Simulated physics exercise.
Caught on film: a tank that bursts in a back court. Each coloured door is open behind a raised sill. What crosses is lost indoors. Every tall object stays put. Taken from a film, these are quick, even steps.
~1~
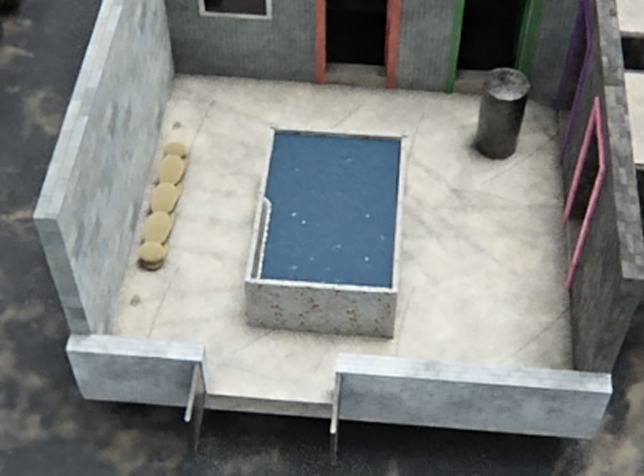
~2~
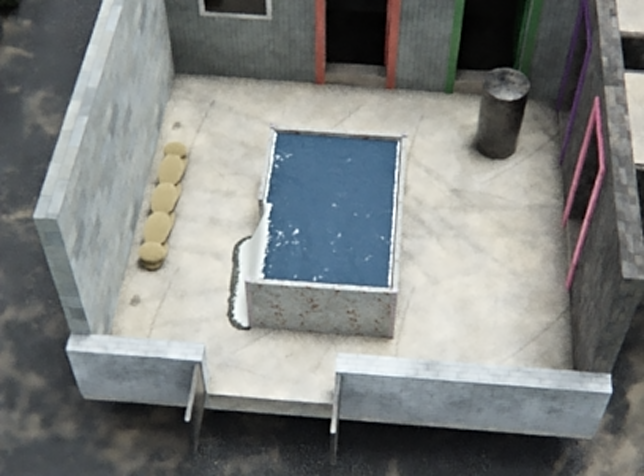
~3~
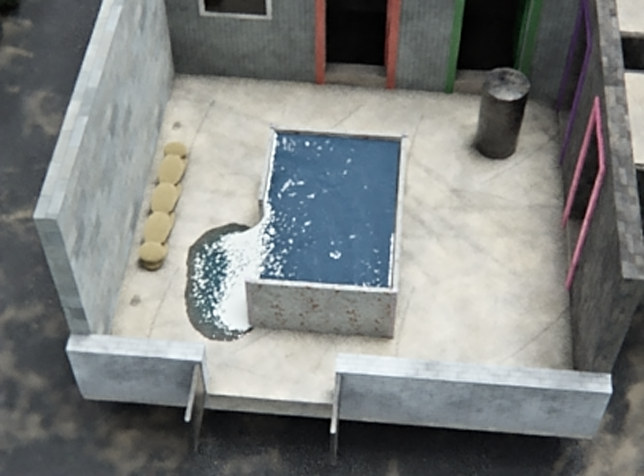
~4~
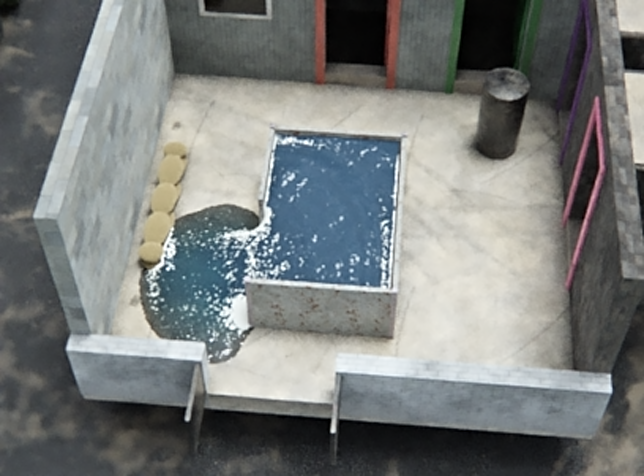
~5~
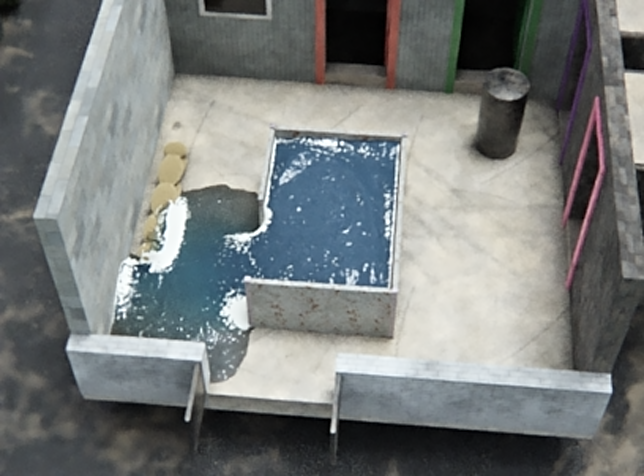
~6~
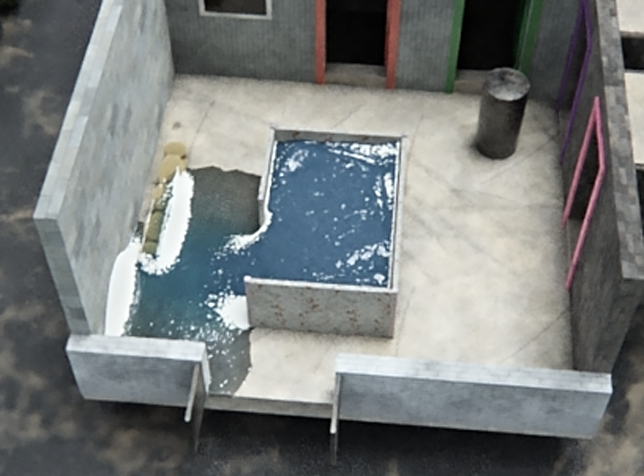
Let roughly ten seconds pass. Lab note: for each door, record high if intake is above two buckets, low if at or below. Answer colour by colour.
Red door: Low; pink door: Low; purple door: High; green door: Low.
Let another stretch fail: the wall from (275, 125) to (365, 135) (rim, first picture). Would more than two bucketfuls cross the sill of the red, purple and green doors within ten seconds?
Checking each one, red crosses the line, then purple crosses the line, then green comes up short.
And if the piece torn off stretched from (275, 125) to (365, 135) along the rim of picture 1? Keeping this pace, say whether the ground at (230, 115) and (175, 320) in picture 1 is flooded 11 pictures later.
Taking them in turn, they come out soaked and spared.
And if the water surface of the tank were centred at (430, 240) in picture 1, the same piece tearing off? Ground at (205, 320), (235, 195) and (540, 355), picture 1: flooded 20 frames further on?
One after the other: Reached, reached, untouched.
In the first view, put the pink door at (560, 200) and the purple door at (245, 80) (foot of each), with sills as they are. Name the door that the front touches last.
I'd go with the pink one.
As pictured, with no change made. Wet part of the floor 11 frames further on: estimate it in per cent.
About 45 percent.
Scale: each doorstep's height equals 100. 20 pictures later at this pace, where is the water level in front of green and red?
Some 10 percent and then some 70 percent.
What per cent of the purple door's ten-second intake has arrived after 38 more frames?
Estimate: Some 25 per cent.
A moment on, water covers 30 % of the floor; the red door not reached, the pink door not reached, the purple door not reached, the green door not reached.
Next, water covers 45 % of the floor; the red door wet at the sill, nothing in, the pink door not reached, the purple door not reached, the green door not reached.
Then, water covers 65 % of the floor; the red door wet at the sill, nothing in, the pink door not reached, the purple door not reached, the green door wet at the sill, nothing in.
Later, water covers 90 % of the floor; the red door wet at the sill, nothing in, the pink door wet at the sill, nothing in, the purple door over two buckets in, the green door wet at the sill, nothing in.
In the end, water covers 95 % of the floor; the red door wet at the sill, nothing in, the pink door wet at the sill, nothing in, the purple door far over two buckets in, the green door wet at the sill, nothing in.
